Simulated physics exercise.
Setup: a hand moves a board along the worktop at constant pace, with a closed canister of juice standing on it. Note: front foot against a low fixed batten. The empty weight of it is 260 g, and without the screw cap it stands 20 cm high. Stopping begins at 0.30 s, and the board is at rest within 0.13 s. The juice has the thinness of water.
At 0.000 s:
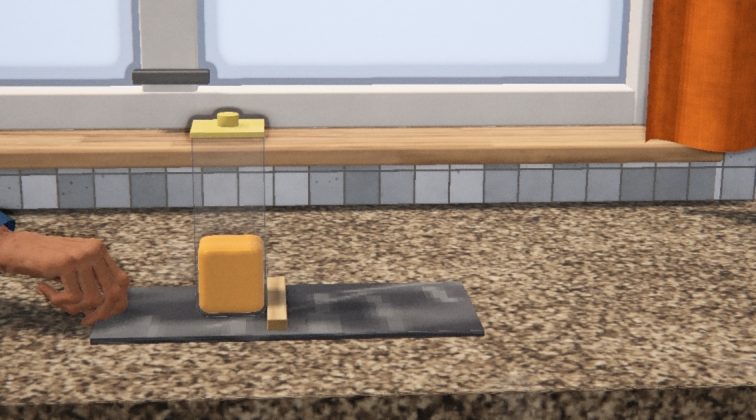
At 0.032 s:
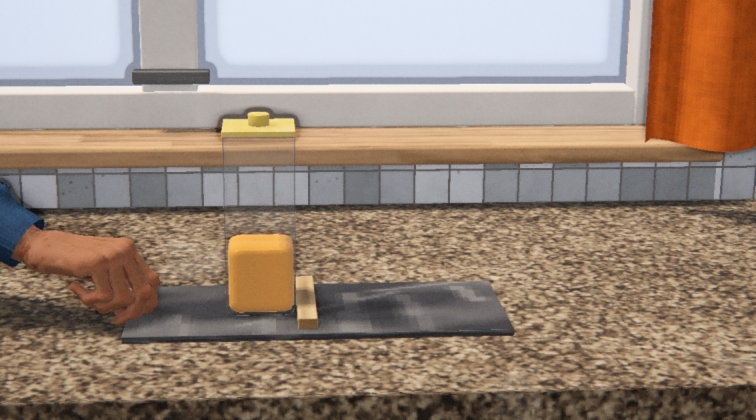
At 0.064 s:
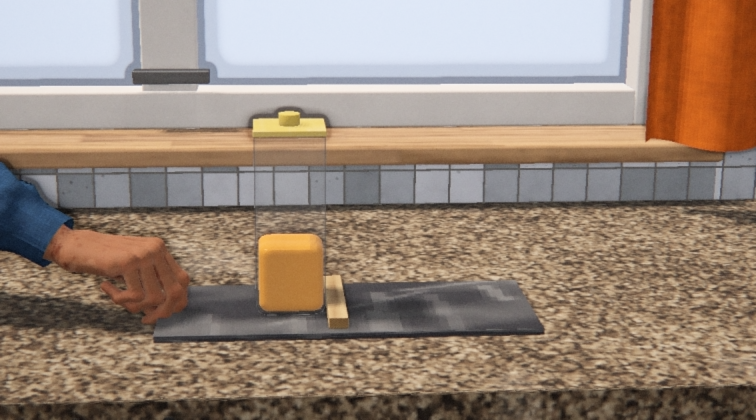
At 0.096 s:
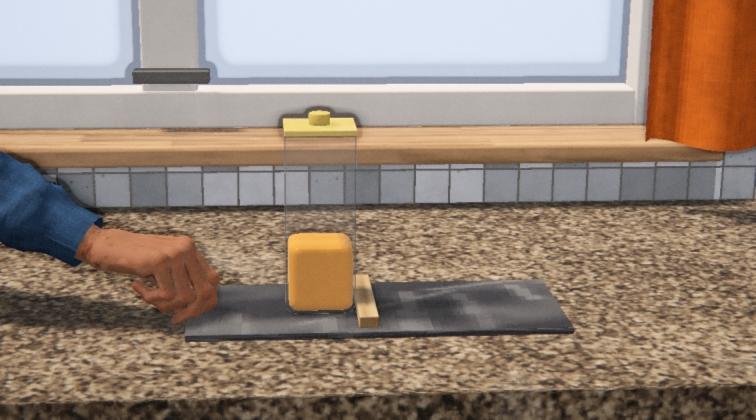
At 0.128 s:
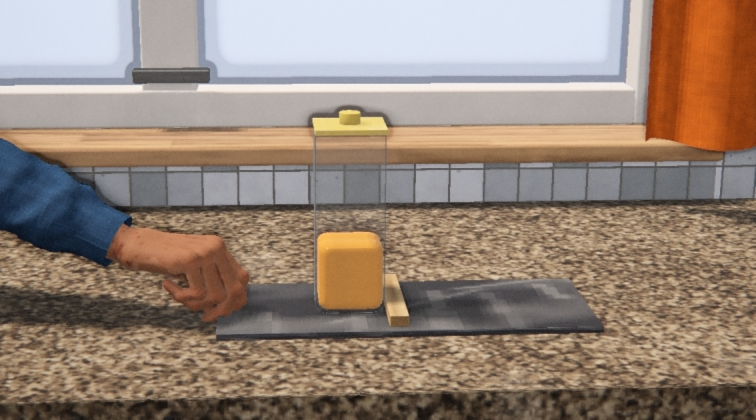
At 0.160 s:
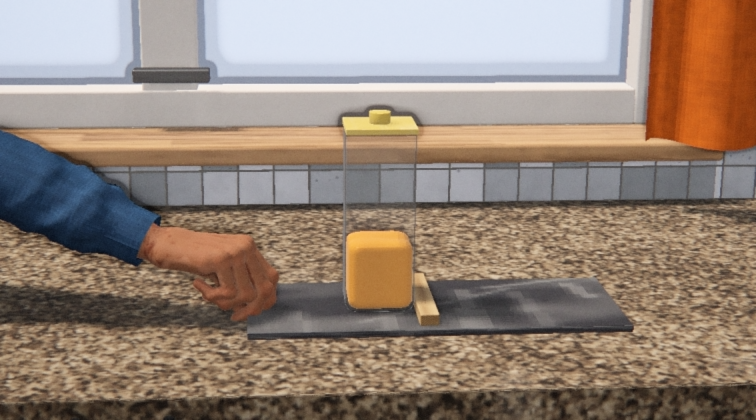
The clip opens with a hand at the left end of a dark board on a speckled worktop, where a clear, yellow-lidded canister of orange juice stands beside a small wooden strip. The hand moves the board steadily rightward, the blue-sleeved arm coming further into view as the canister rides along upright.
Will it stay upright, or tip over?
Most likely it goes down.
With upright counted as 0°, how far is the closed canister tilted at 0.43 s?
About 12°.
Then, 0.43 s in, the board moves at 0.00 m/s; the closed canister leans 12°.
Then, 0.55 s in, the closed canister leans 31°.
Then, 0.71 s in, the closed canister lies on its side.
Then, 0.93 s in, the closed canister lies on its side.
Finally, the closed canister lies on its side.
